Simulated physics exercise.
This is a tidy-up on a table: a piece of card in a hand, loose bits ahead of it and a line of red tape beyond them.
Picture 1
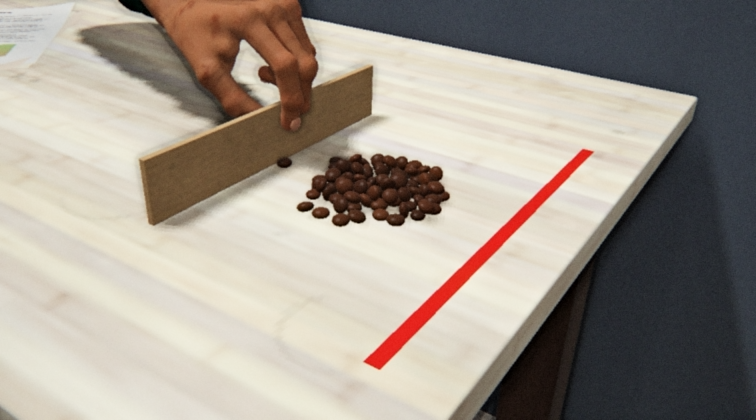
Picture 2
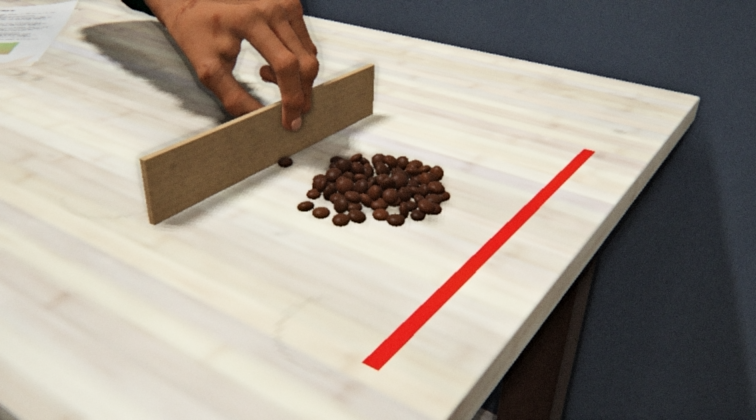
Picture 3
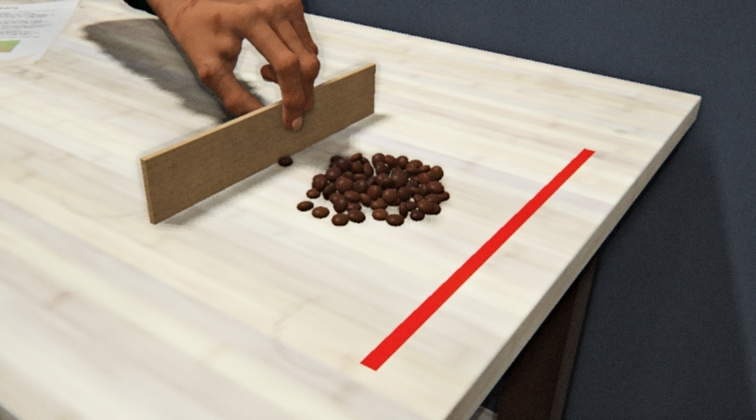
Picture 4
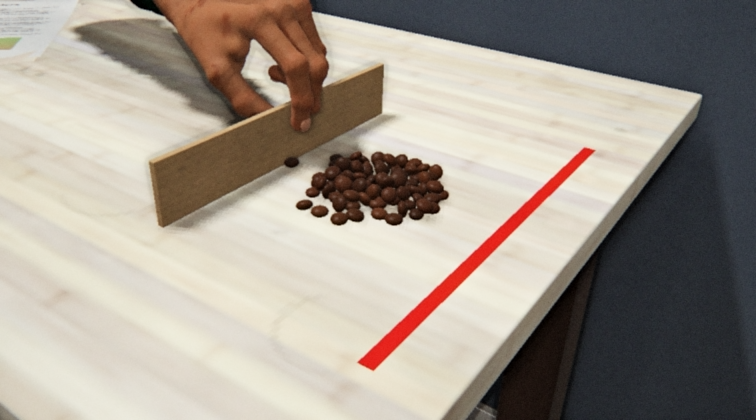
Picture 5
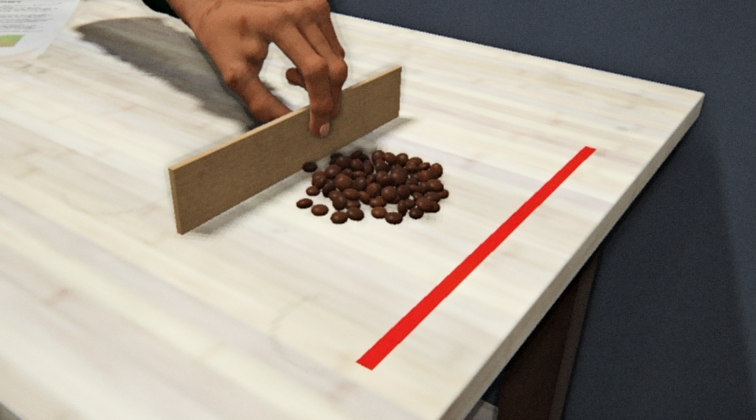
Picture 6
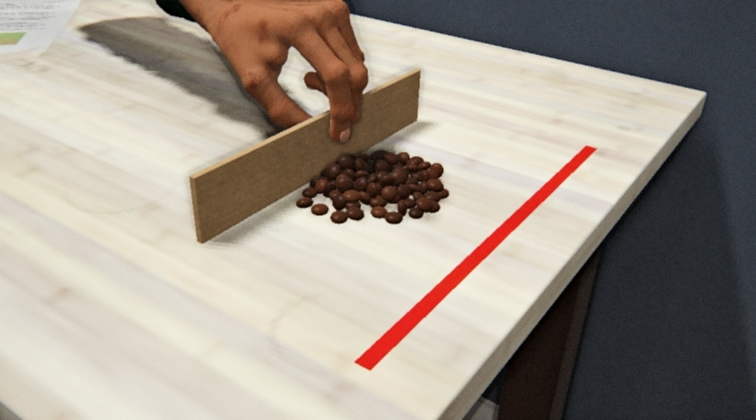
A hand slides a piece of card rightward, nudging a few brown drops toward red tape.
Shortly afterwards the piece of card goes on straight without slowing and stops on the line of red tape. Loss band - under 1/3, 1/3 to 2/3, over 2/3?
A third to two thirds.
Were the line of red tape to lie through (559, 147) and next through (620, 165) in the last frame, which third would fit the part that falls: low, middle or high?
For the first place it's under a third, and for the second it's beyond two thirds.
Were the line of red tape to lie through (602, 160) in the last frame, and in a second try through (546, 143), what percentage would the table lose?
First try 60 per cent, second try 0 per cent.
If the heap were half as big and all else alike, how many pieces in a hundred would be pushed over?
About 20 %.
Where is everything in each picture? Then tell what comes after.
Piece of card at (168, 181), at rest; red tape at (581, 157), about a palm's width from the edge; edge at (573, 259); the heap at (370, 184), flat chocolate drops, in the first frame.
Piece of card at (169, 181), at rest, in the second frame.
Piece of card at (169, 180), at rest; the heap at (371, 184), in the third frame.
Piece of card at (178, 183), in the fourth frame.
Piece of card at (197, 189); the heap at (370, 181), a stray few pushed along, in the fifth frame.
Piece of card at (217, 197); red tape at (584, 154); edge at (569, 260); the heap at (371, 181), a small part pushed along, in the sixth frame.
Soon, piece of card still moving, near (419, 142); heap all on the table, its front near (490, 245).
A while on, piece of card stopped at the red tape; heap about a quarter over the edge.
Towards the end, piece of card stopped at the red tape; heap about a third over the edge.
Finally, piece of card stopped at the red tape; heap about half over the edge.
